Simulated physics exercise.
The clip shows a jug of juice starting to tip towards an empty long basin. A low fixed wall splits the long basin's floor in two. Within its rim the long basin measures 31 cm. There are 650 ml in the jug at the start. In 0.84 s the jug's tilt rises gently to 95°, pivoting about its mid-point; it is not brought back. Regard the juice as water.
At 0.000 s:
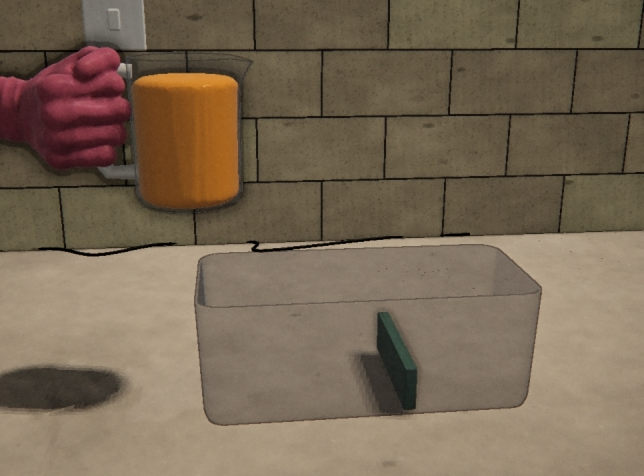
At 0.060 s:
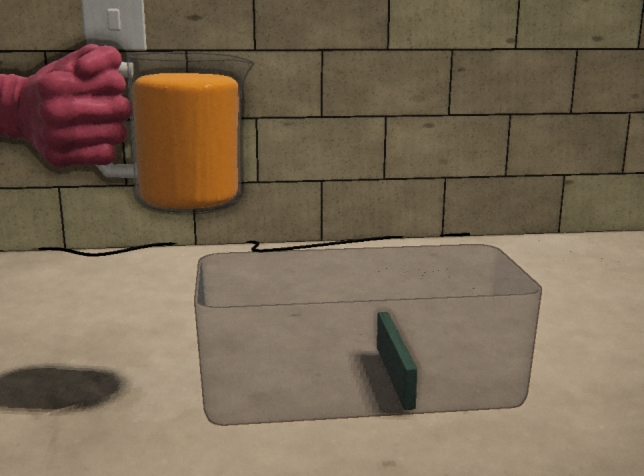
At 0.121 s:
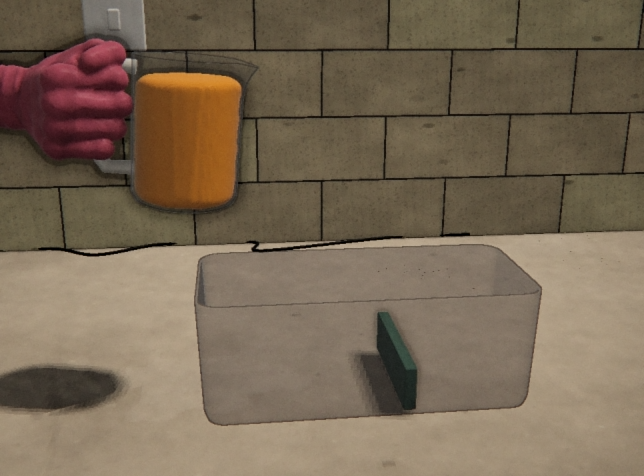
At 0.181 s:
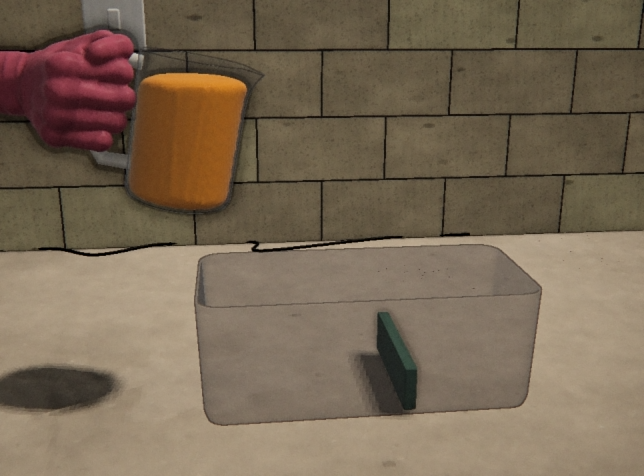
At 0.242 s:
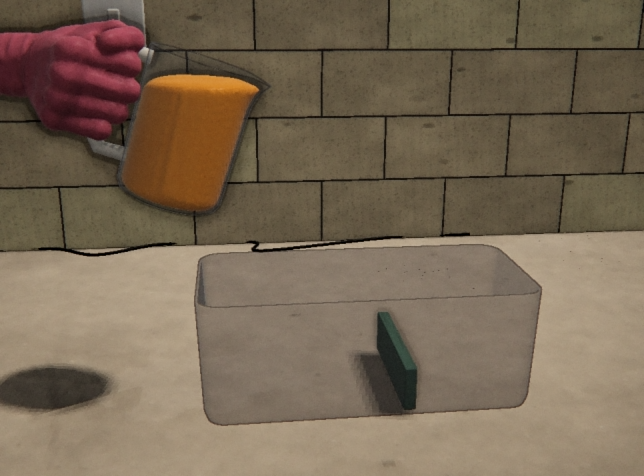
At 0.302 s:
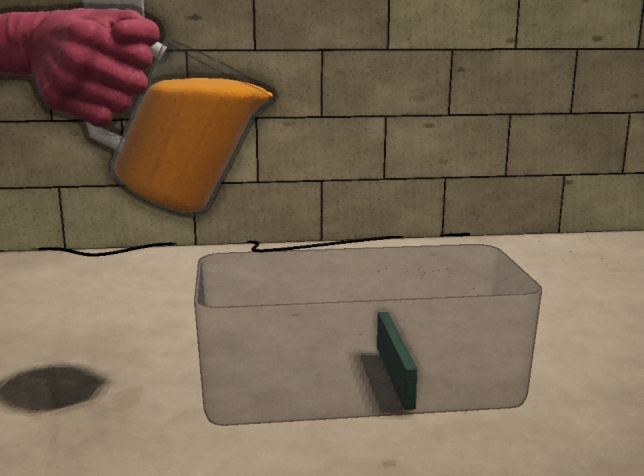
On a pale counter by a brick wall, a red-gloved hand gradually tilting a jug of orange juice rightward above a clear basin.
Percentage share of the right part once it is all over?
6 per cent.
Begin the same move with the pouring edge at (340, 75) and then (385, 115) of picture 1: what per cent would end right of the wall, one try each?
Roughly 90 per cent the first time and 90 per cent the second.
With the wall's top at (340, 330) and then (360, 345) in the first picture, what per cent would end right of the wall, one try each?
75 in a hundred, followed by 35 in a hundred.
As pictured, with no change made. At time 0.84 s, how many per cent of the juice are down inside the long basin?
Some 46 percent of the total.
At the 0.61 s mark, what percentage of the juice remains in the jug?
I reckon about 74 in a hundred is still held.
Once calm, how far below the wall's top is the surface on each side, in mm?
Some 18 mm on the left and 40 mm on the right.
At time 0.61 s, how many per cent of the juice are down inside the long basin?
I reckon close to 8 percent of it.
Then, 0.61 s in, the tilt is 79° and 75 per cent is still to pour, 8 is left of the wall and 0 right of it.
Then, 0.84 s in, the tilt is 95° and 33 per cent is still to pour, 45 is left of the wall and 1 right of it.
Then, 1.08 s in, the tilt is 95° and 11 per cent is still to pour, 75 is left of the wall and 4 right of it.
Then, 1.34 s in, the tilt is 95° and 4 per cent is still to pour, 86 is left of the wall and 5 right of it.
Finally, 91 per cent lies left of the wall, 6 right of it and 3 outside.
